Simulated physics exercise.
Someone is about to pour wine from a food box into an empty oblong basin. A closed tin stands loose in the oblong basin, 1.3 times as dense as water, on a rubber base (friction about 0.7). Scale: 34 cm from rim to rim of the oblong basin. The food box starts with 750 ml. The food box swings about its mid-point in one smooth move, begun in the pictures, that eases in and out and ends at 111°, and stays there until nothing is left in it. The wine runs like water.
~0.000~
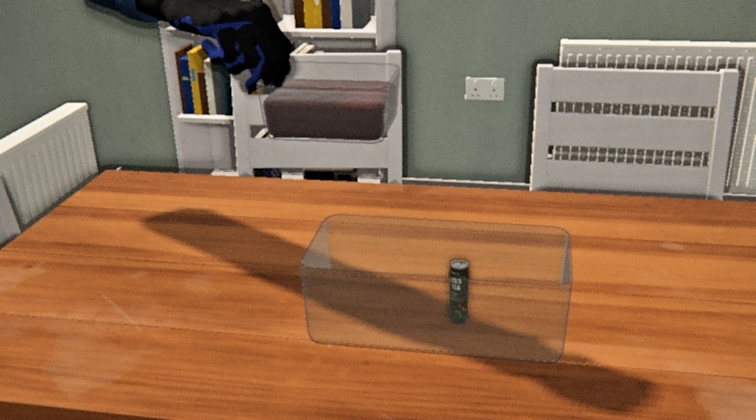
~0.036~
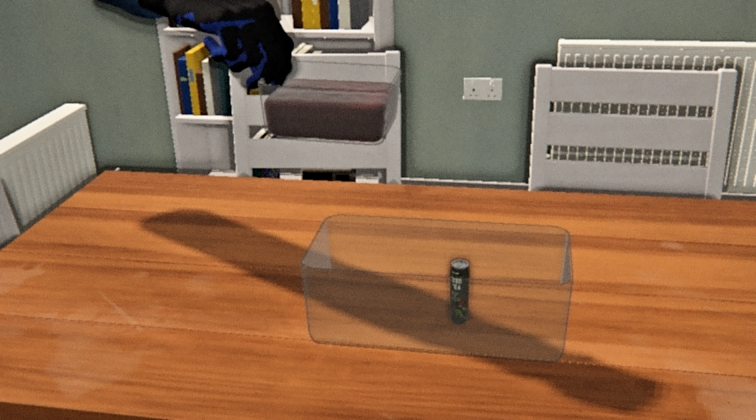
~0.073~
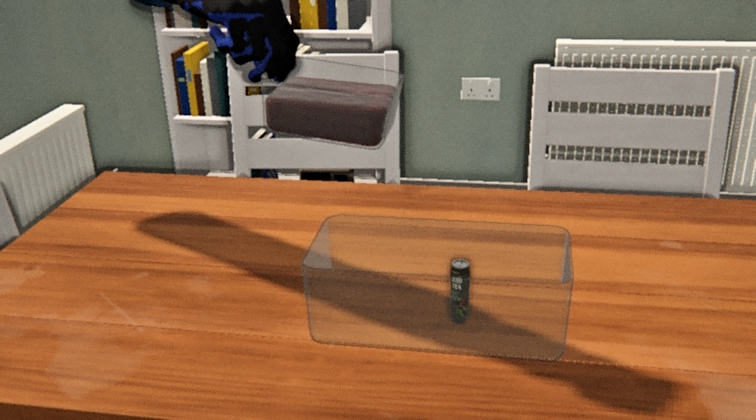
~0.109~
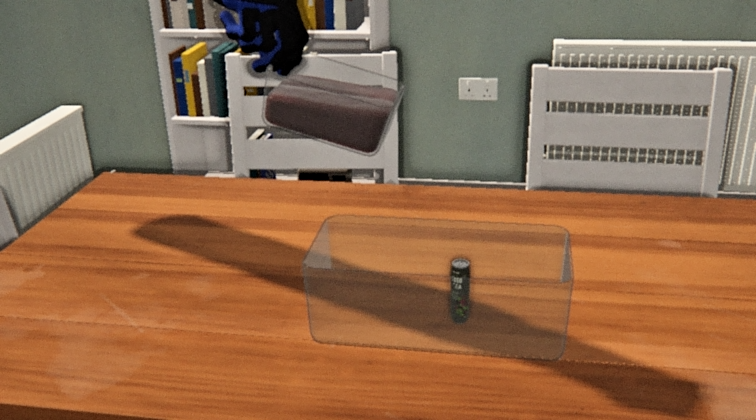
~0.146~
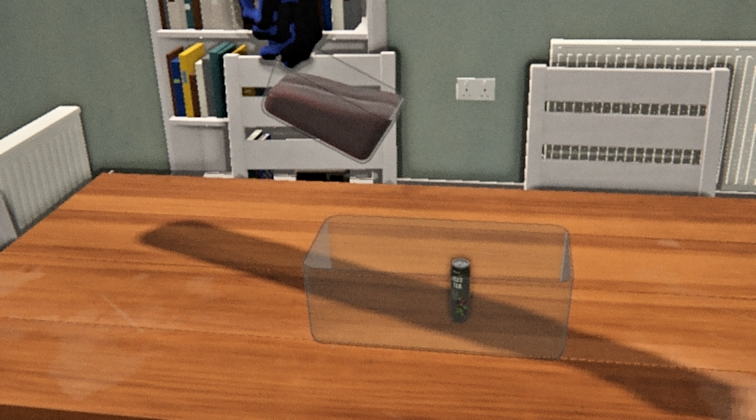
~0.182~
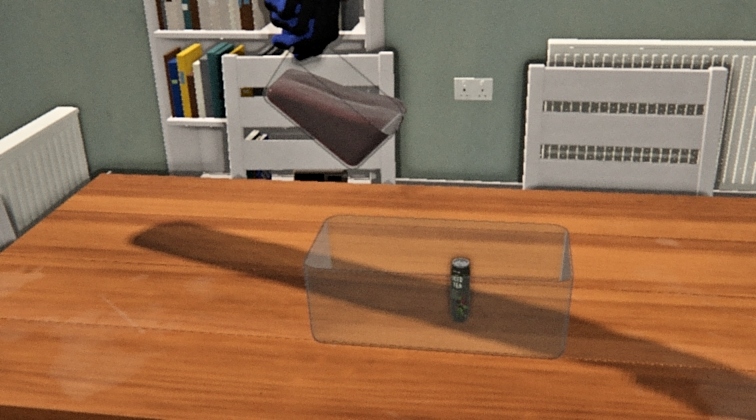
In the video, a black-and-blue hand moves right above a clear box of dark red liquid as the box tilts steadily down to the right, while a small dark tin stands still inside a clear basin on a wooden table.
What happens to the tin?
The tin falls.
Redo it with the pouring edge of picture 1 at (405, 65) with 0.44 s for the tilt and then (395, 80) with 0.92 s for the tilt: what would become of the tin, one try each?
First it goes over; then it goes over.
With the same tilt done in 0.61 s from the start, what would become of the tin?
Then it falls.
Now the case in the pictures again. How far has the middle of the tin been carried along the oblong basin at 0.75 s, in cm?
Some 5 cm.
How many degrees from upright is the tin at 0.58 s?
Near 5° from upright.
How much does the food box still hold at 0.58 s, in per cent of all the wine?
Some 2 per cent.
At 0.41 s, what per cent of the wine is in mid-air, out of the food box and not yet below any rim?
Near 60 in a hundred.
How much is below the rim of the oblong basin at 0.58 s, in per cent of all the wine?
About 88 per cent.
By 0.41 s the tilt is 110° and 10 per cent is still to pour; the tin stands where it began.
By 0.58 s the tilt is 111° and 2 per cent is still to pour; the tin stands 4 cm from where it began.
By 0.75 s the tilt is 111° and 0 per cent is still to pour; the tin leans 10°.
By 0.94 s the tilt is 111° and 0 per cent is still to pour; the tin leans 9°.
At rest the tin lies on its side.
